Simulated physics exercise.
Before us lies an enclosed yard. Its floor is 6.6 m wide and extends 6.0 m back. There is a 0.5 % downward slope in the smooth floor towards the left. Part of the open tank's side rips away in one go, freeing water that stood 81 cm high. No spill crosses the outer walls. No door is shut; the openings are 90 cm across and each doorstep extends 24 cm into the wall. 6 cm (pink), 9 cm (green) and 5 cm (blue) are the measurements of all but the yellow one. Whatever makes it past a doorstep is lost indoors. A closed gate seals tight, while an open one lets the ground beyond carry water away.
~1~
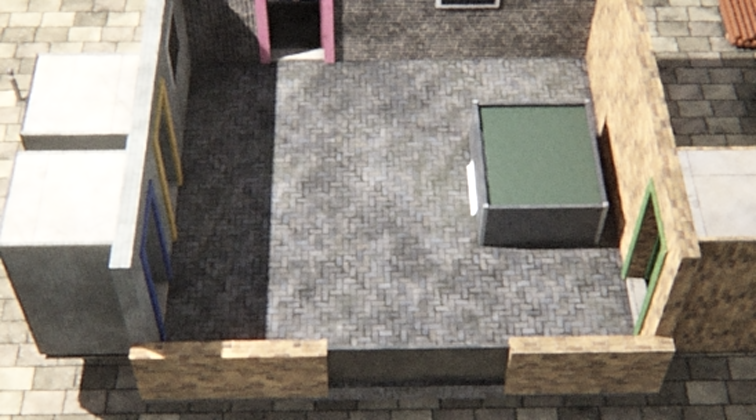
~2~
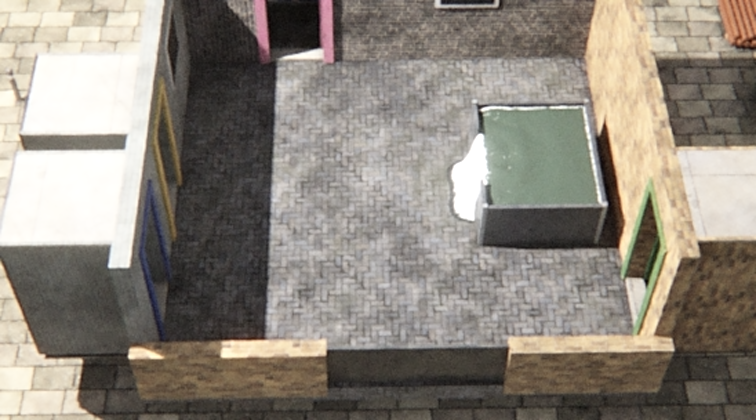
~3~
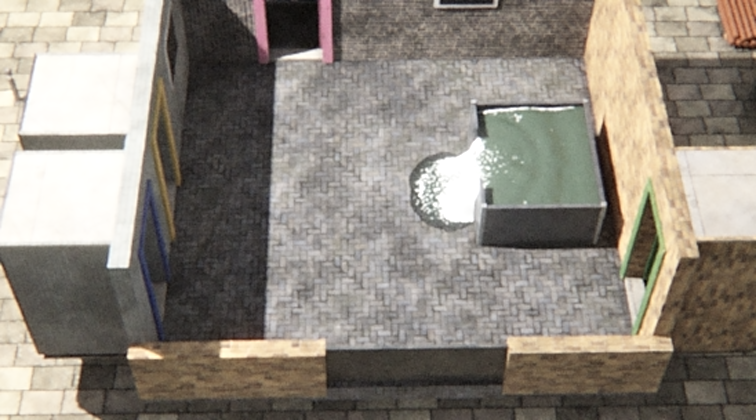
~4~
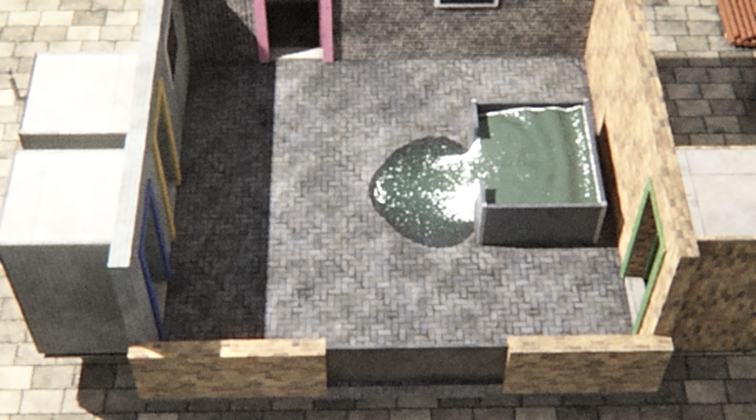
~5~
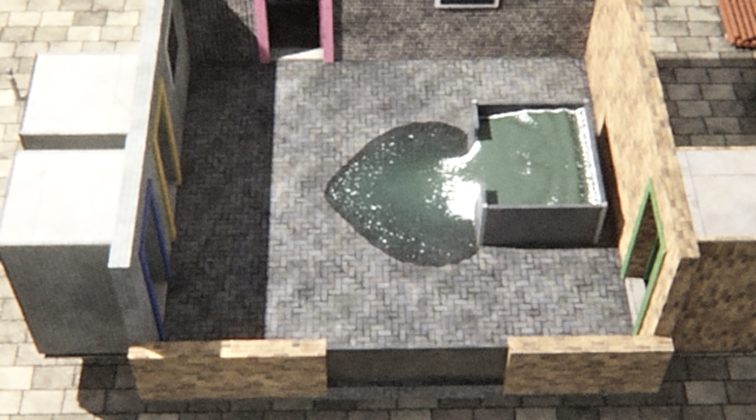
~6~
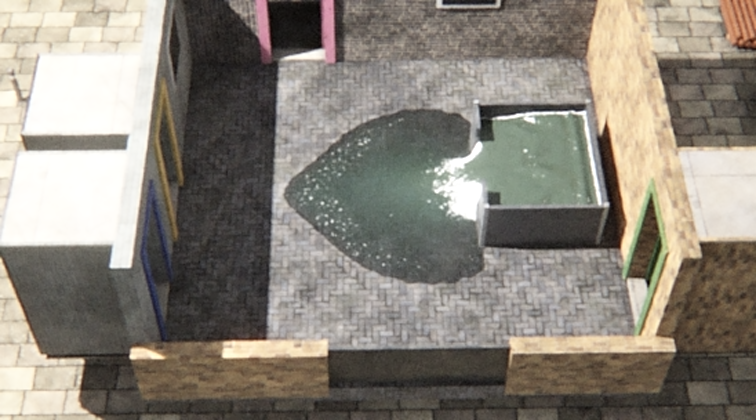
Green water burst out through the left side of an open tank in a walled yard, foaming white at the gap, then spread leftward across the grey paved floor in a widening, pointed puddle.
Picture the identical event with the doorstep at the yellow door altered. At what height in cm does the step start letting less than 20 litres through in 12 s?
At about 19 cm.
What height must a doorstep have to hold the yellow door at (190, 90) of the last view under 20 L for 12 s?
Around 19 cm would do it.
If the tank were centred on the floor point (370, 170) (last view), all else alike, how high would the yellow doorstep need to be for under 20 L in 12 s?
That setup calls for roughly 34 cm.
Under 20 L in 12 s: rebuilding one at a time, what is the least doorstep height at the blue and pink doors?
Roughly 14.0 cm at blue and 9.5 cm at pink.
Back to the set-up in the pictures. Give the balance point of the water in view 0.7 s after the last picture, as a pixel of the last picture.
Roughly (460, 194).
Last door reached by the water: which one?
It's the green door.
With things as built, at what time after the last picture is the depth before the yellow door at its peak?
Near 1.8 seconds.
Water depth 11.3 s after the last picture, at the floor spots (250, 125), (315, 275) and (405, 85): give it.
Taking the spots in order: About 6, 6 and 5 centimetres.
Then, 0.7 s after the last picture water covers 45 % of the floor, deepest (38 cm) near (463, 196); 17 cm at the yellow door, 1 litre in over its 12 cm doorstep.
Then, 2.3 s after the last picture water covers 60 % of the floor, deepest (28 cm) near (161, 375); 20 cm at the yellow door, 84 litres in over its 12 cm doorstep.
Then, 11.3 s after the last picture water covers 100 % of the floor, deepest (10 cm) near (594, 203); 8 cm at the yellow door, 117 litres in over its 12 cm doorstep.
At the yellow door as built, the water peaked near 26 cm, 1.7 s after the last picture.
With a doorstep of 17 cm, 35 litres would have come in within the 12 s; with 23 cm, 3 litres. So under 20 litres takes about 19 cm.
